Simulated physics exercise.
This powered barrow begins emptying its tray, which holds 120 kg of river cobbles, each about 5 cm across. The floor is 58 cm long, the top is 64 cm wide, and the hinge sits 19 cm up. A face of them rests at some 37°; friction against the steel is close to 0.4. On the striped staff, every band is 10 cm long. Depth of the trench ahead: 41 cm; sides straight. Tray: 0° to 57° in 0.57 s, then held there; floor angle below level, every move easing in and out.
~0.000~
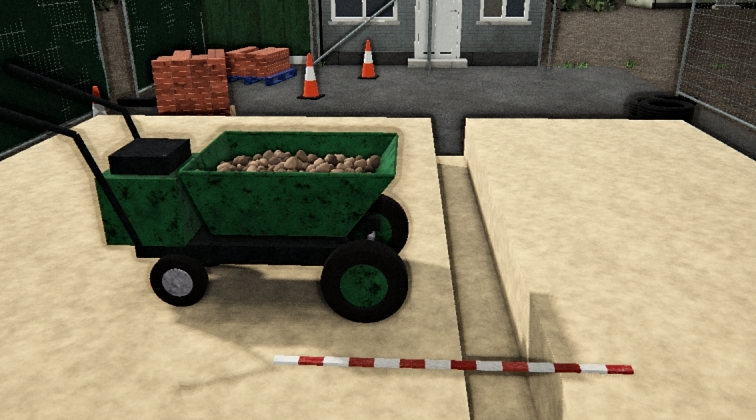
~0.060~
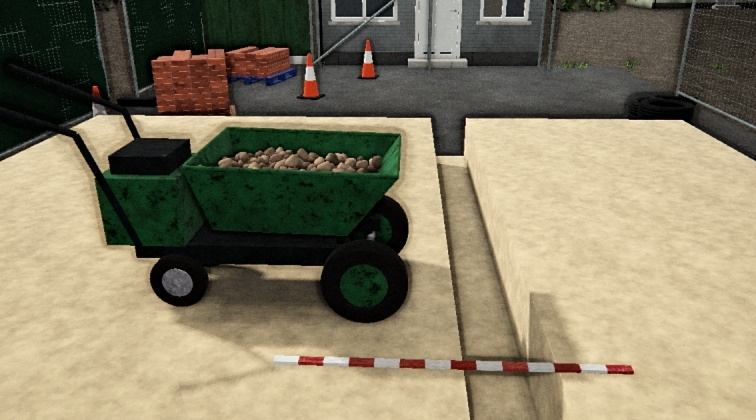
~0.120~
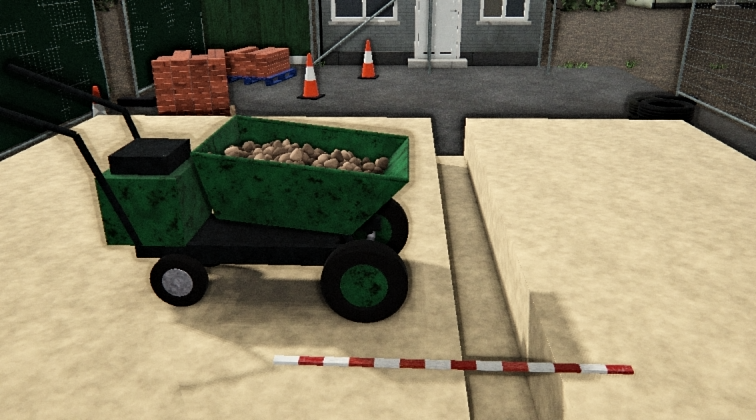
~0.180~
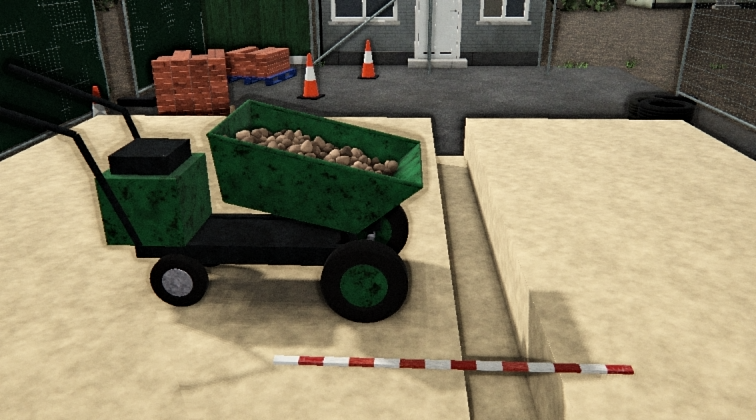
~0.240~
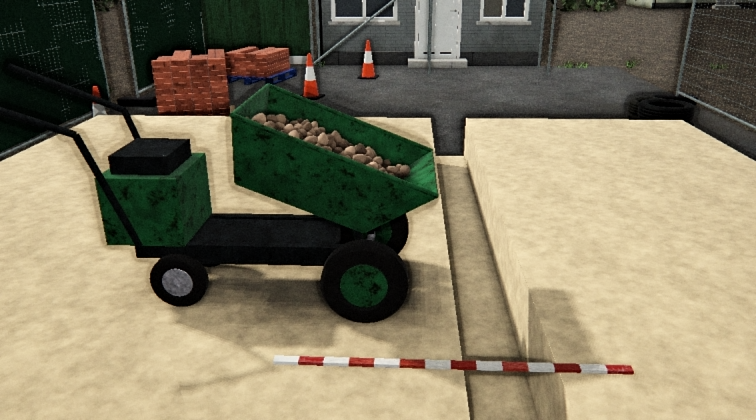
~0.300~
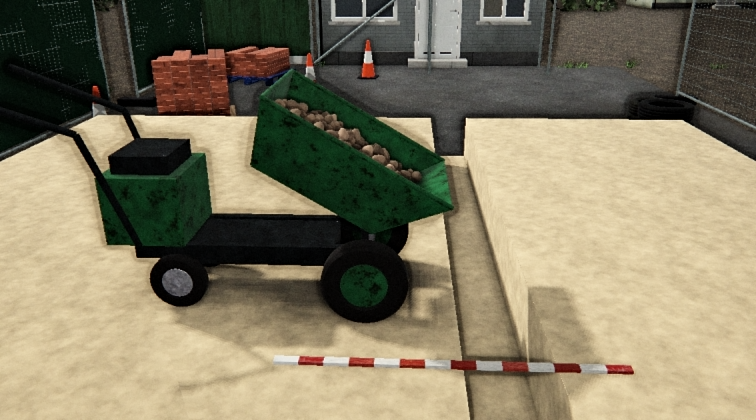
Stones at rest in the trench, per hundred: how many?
Approx. 31 %.
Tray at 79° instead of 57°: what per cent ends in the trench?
Expect roughly 45 per cent.
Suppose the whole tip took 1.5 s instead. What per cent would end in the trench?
With that timing, about 45 per cent.
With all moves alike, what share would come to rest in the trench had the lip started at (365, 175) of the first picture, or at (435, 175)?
It comes to about 50 and 15 in a hundred.
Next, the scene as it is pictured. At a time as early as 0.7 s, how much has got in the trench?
Some 5 per cent of the load by that point.
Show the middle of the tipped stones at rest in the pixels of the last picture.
Near (519, 348).
After 0.4 s the floor is at 48°; 100 % in the tray; the foremost stones are at (439, 214).
After 0.7 s the floor is at 57°; 96 % in the tray, 4 % in the trench; the foremost stones are at (508, 224).
After 1.0 s the floor is at 57°; 54 % in the tray, 20 % in the trench, 26 % past the trench; the foremost stones are at (640, 307).
After 3.0 s the floor is at 57°; 40 % in the tray, 31 % in the trench, 29 % past the trench; the foremost stones are past the picture's edge.
